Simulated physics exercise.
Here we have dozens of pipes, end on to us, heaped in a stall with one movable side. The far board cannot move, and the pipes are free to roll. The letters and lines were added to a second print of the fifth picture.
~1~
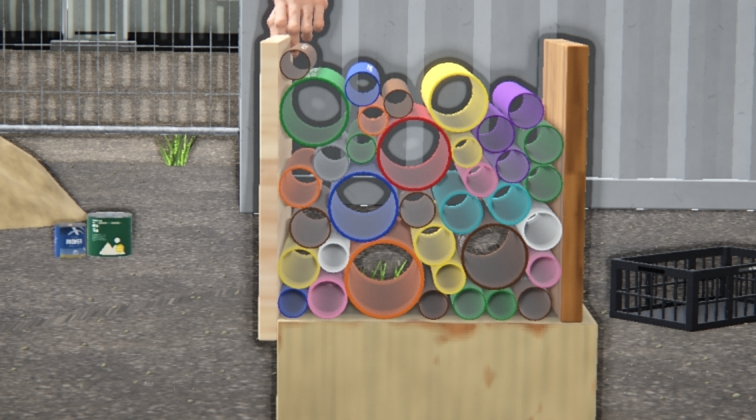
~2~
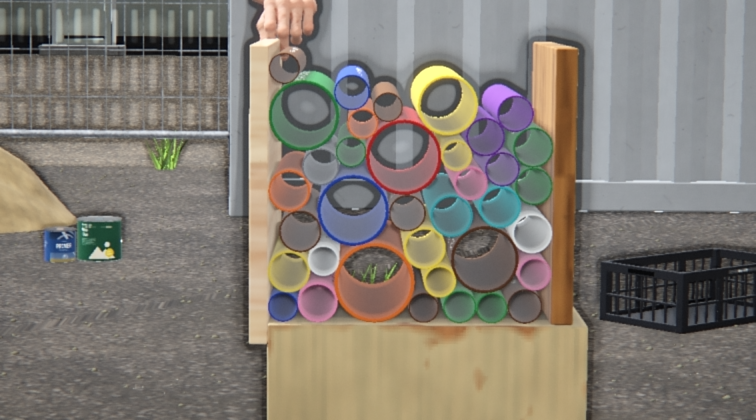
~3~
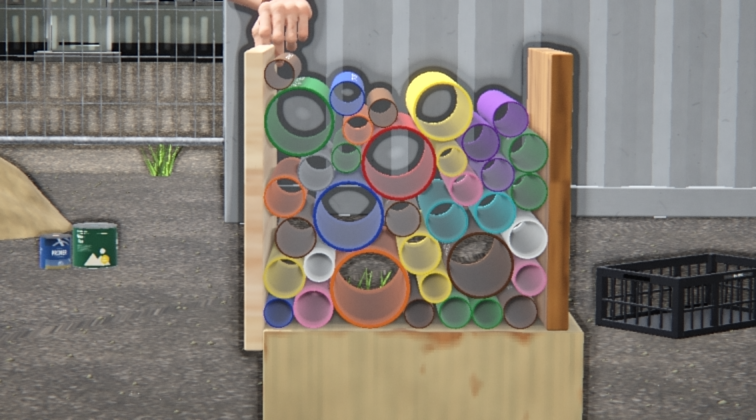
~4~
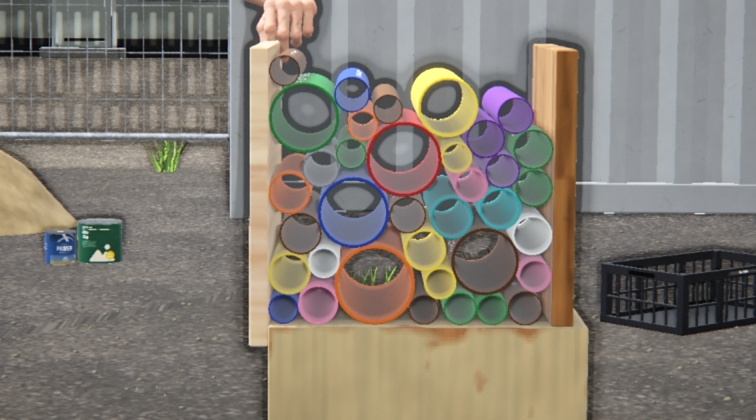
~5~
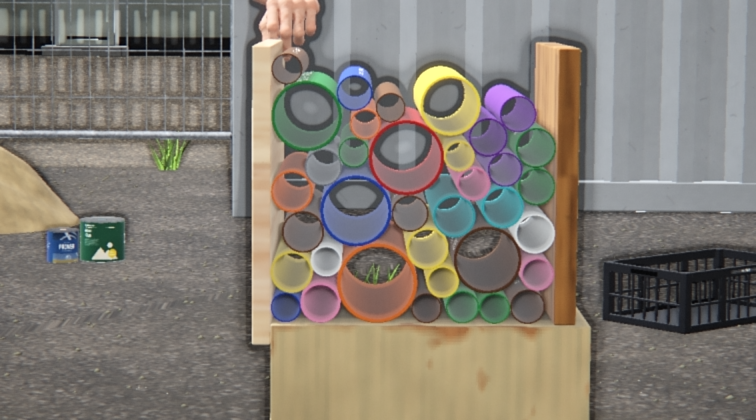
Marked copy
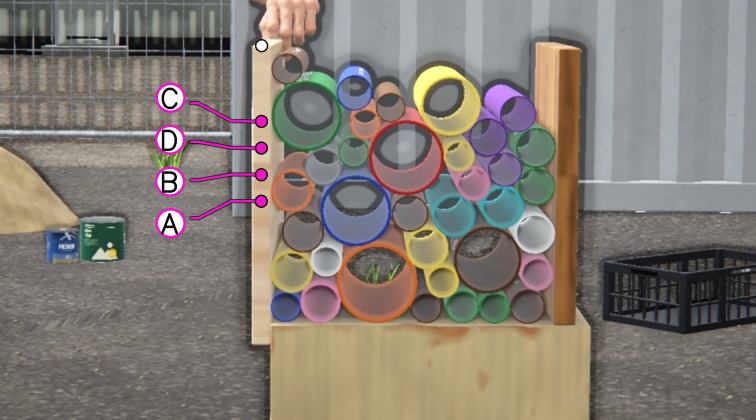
In a gravelly yard beside a grey metal wall, a hand held the top of a wooden side board next to a heap of colourful pipes, which stayed in place while the view shifted slightly.
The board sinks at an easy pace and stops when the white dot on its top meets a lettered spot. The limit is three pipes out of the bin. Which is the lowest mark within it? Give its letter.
A is the limit.
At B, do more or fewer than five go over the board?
At B, fewer than five.
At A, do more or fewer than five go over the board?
Fewer than five.
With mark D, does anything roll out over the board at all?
At D: Yes.
On the marked copy, A at (261, 202); B at (261, 174); C at (261, 121); D at (261, 148); the white dot at (262, 46).
Following A. Soon after the start, top of the board (271, 115).
Later, top of the board (271, 192).
In the end, top of the board (271, 201), two out over the board.
As for the rest, B one out over the board; C one out over the board; D one out over the board.
